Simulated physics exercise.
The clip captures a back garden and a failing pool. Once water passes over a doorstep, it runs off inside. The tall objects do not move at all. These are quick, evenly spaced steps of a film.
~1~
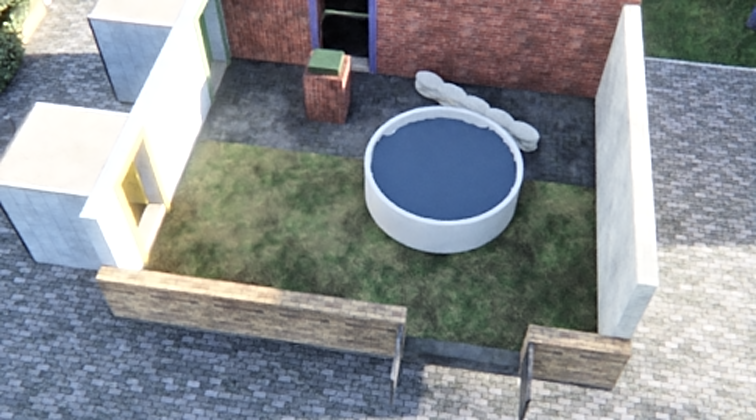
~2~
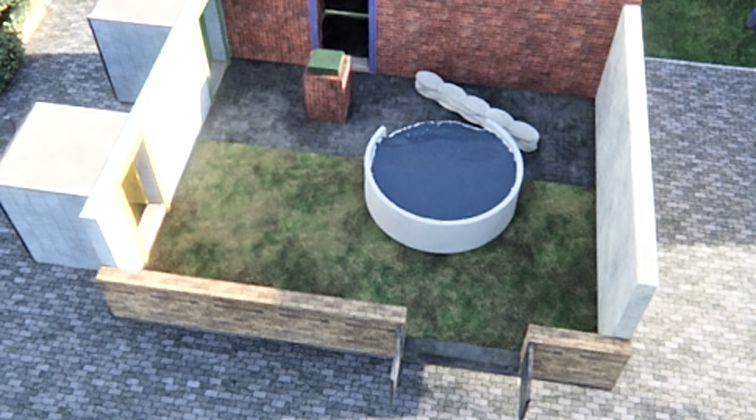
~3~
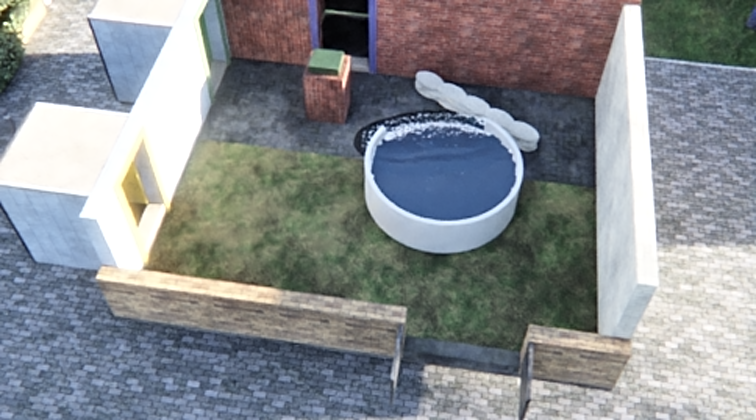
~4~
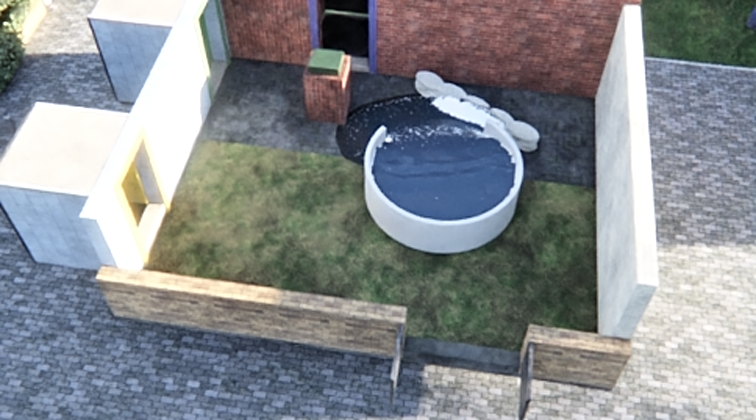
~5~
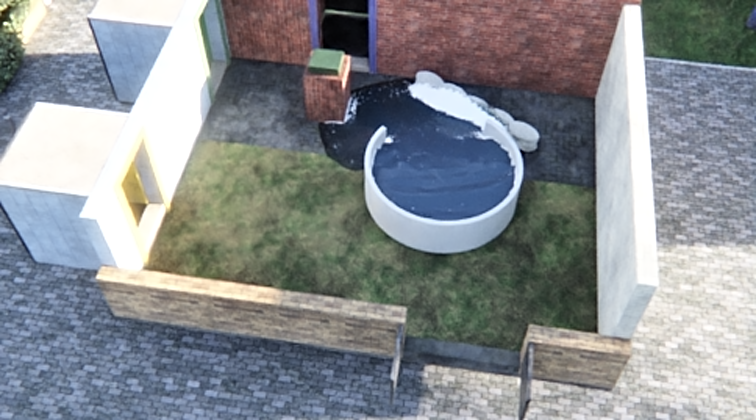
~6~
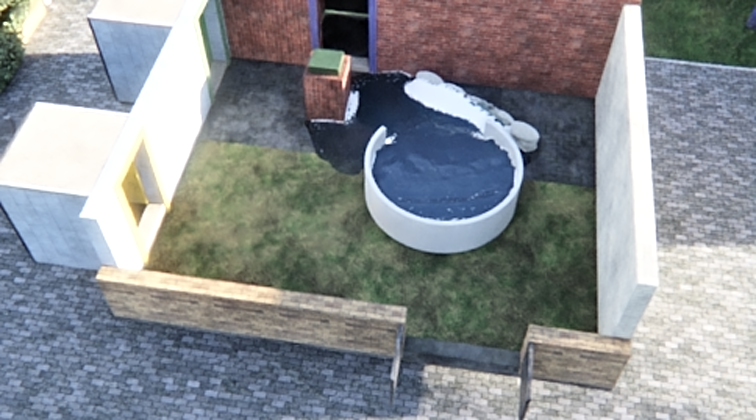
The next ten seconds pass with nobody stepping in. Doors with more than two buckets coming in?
At the end, yellow door: Does not overshoot; blue door: Overshoots; green door: Overshoots.
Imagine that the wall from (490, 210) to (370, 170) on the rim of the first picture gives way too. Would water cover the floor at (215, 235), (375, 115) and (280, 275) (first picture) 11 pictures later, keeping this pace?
First soaked, second unwetted, third soaked.
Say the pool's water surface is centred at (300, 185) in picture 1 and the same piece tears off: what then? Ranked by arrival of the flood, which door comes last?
Answer: The yellow one.
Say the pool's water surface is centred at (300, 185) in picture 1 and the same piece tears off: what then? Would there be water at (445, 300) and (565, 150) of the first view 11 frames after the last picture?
In the order asked: Unreached, then unreached.
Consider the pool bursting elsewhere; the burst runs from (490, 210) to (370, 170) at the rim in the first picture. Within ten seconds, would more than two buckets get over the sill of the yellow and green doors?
Then: The yellow one is under, the green one takes less.
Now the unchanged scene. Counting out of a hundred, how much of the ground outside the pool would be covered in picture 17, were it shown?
I make it 35 per cent.
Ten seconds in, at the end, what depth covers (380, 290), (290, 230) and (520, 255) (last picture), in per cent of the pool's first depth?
Readings in order: Around 10, 12 and 6 %.
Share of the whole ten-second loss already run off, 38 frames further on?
I'd put it at 95 per cent.
A moment on, water covers 25 % of the floor; the yellow door not reached, the blue door over two buckets in, the green door not reached.
Next, water covers 35 % of the floor; the yellow door not reached, the blue door far over two buckets in, the green door under two buckets in.
Then, water covers 60 % of the floor; the yellow door not reached, the blue door far over two buckets in, the green door far over two buckets in.
Later, water covers 85 % of the floor; the yellow door wet at the sill, nothing in, the blue door far over two buckets in, the green door far over two buckets in.
In the end, water covers 95 % of the floor; the yellow door wet at the sill, nothing in, the blue door far over two buckets in, the green door far over two buckets in.
